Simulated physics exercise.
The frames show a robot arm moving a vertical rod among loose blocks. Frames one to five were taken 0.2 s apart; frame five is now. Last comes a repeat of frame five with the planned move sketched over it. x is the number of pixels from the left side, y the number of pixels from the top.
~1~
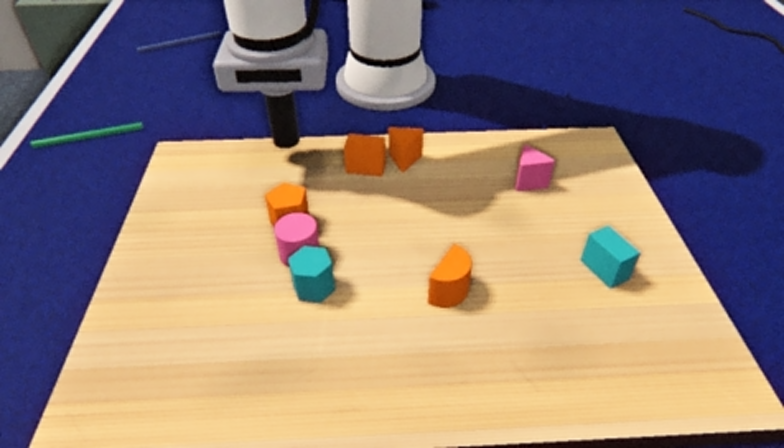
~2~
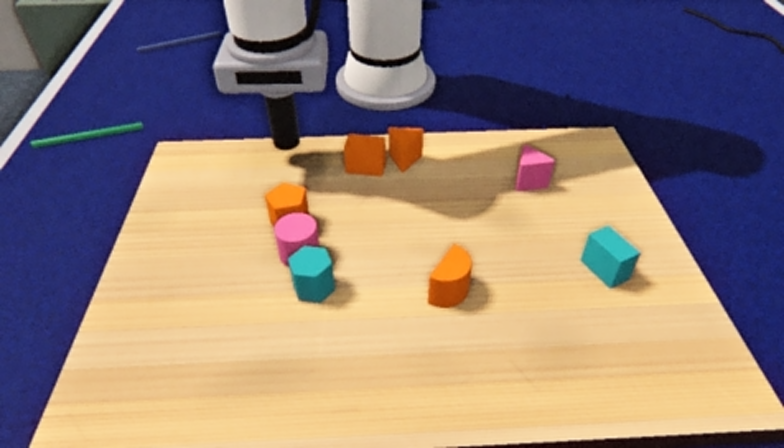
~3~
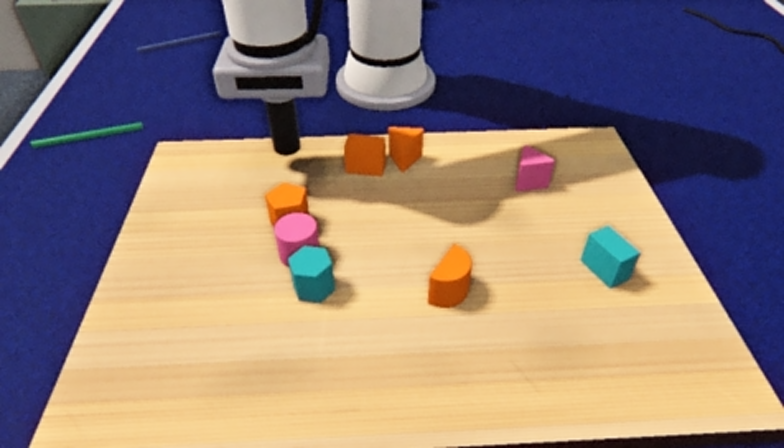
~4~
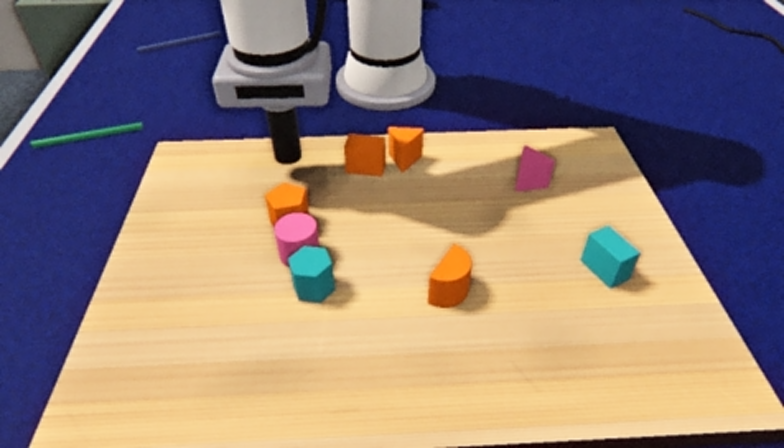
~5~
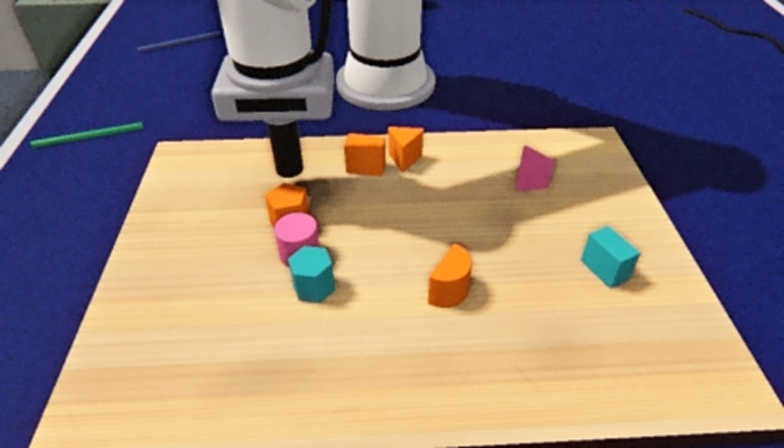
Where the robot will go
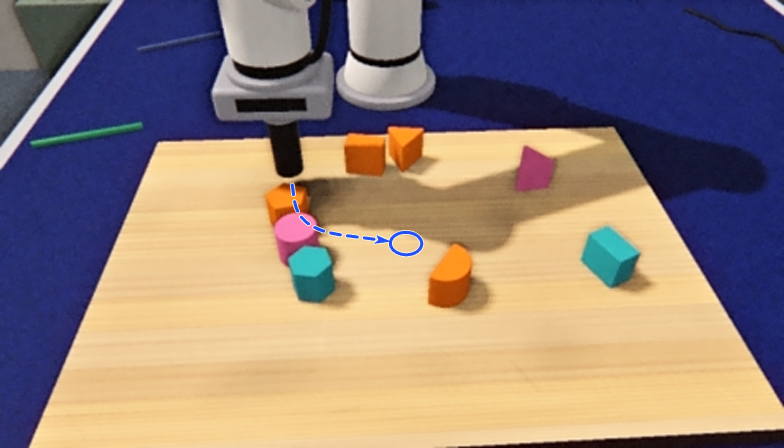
The video shows a robot arm holding a dark vertical rod over a wooden board scattered with orange, pink and turquoise blocks. The rod moves slightly toward the viewer, nearing the orange five-sided block, while the blocks stay still.
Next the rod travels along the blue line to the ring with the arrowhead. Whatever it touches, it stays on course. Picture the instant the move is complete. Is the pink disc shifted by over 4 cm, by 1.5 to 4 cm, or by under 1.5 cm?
It moves a fair bit, 1.5 to 4 cm.
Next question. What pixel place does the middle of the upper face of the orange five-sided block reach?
It comes to (282, 217).
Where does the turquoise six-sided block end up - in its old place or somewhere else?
It travels a centimetre or more.
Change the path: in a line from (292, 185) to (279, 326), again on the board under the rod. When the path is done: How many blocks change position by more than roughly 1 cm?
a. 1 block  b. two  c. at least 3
That would be c.
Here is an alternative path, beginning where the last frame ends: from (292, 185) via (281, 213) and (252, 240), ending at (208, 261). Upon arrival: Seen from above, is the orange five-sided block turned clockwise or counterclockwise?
The block turns counter-clockwise.
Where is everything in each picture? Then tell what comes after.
Rod tip at (287, 141); block tops, orange five-sided block at (286, 195); pink disc at (295, 226); turquoise six-sided block at (310, 260); orange half-round block at (453, 264), in the first picture.
Rod at (287, 143); blocks unchanged, in the second picture.
Rod at (287, 148); blocks unchanged, in the third picture.
Rod at (288, 157); blocks unchanged, in the fourth picture.
Rod at (290, 170); orange five-sided block at (286, 195); pink disc at (295, 226); turquoise six-sided block at (310, 260); orange half-round block at (453, 264), in the fifth picture.
Path on the board, from (292, 185) over (302, 218) and (349, 236) to (406, 243).
The first path, step by step. One third of the way, rod at (300, 203); orange five-sided block at (284, 213); pink disc at (296, 239); turquoise six-sided block at (314, 267).
Two thirds of the way, rod at (349, 221); orange five-sided block at (282, 217); pink disc at (296, 244); turquoise six-sided block at (316, 271).
At the end, rod at (406, 228); orange five-sided block at (282, 217); pink disc at (296, 244); turquoise six-sided block at (316, 271); orange half-round block in place.
